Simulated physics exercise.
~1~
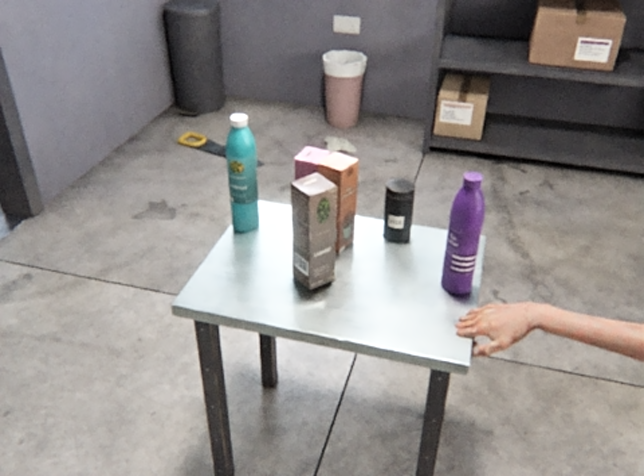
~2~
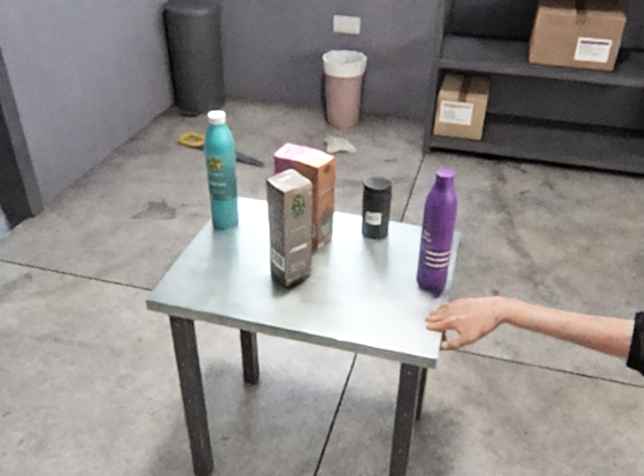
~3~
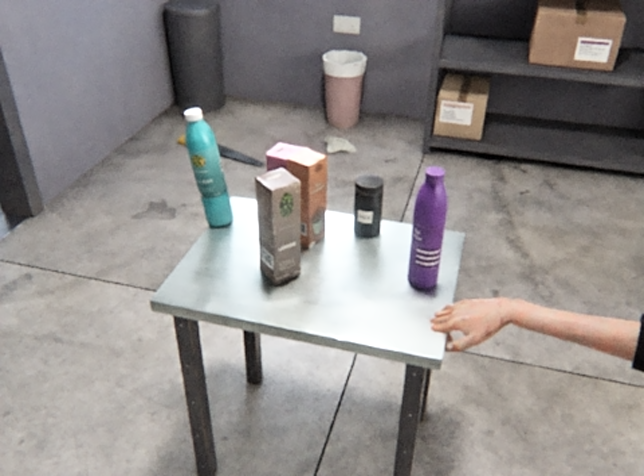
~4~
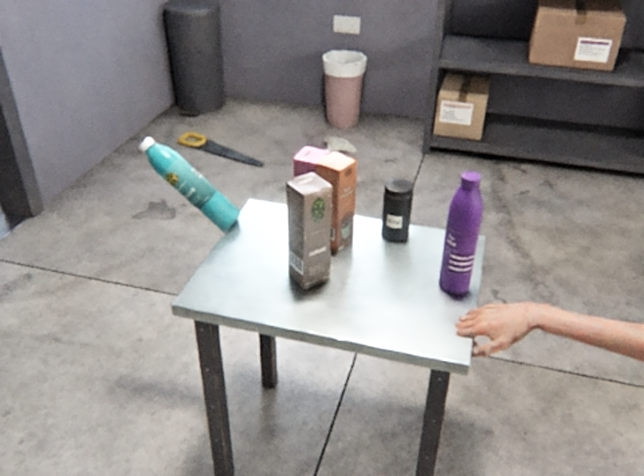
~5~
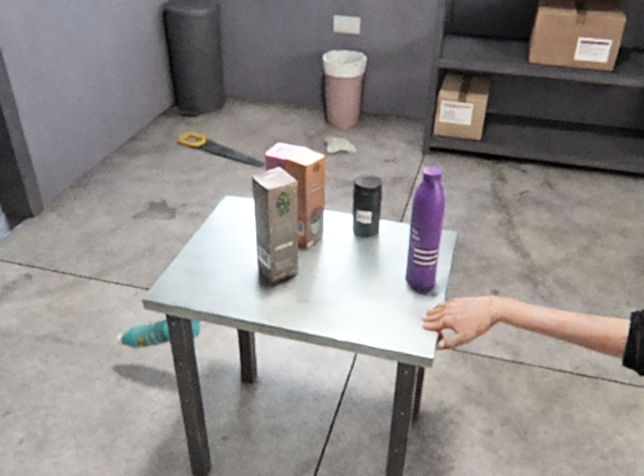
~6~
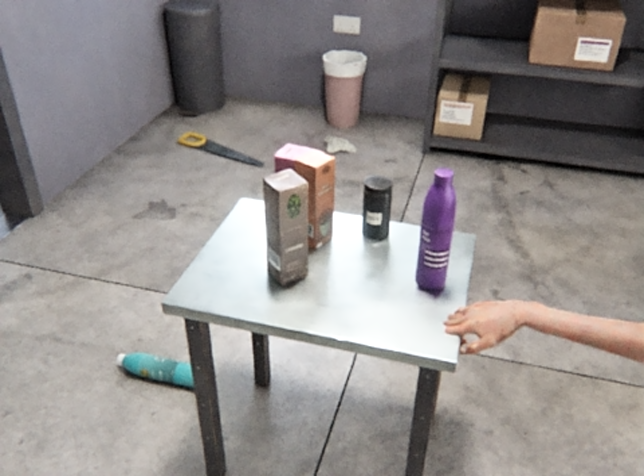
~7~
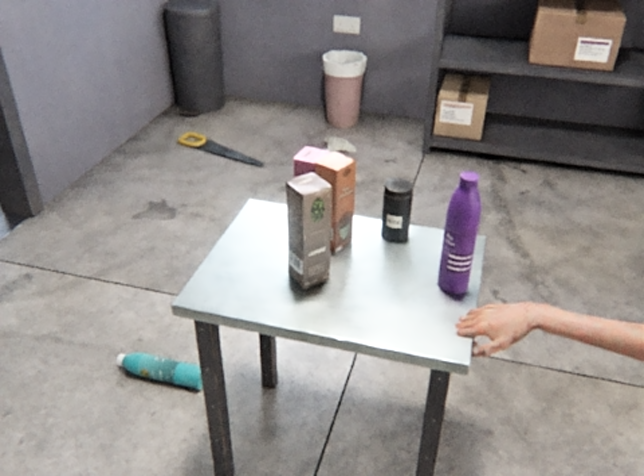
A hand reaches in from the right and grips the near right corner of a pale table in a grey room, seen from slightly above. On the table stand a turquoise bottle at the back left, a brown carton before pink and orange ones, a black jar and a purple bottle at the right. The table shifts left, and the turquoise bottle leans left. As the table slides back right, the bottle tips off the left edge. It drops to the floor while the table moves left again, then right. The bottle ends lying on the floor, with everything else upright.
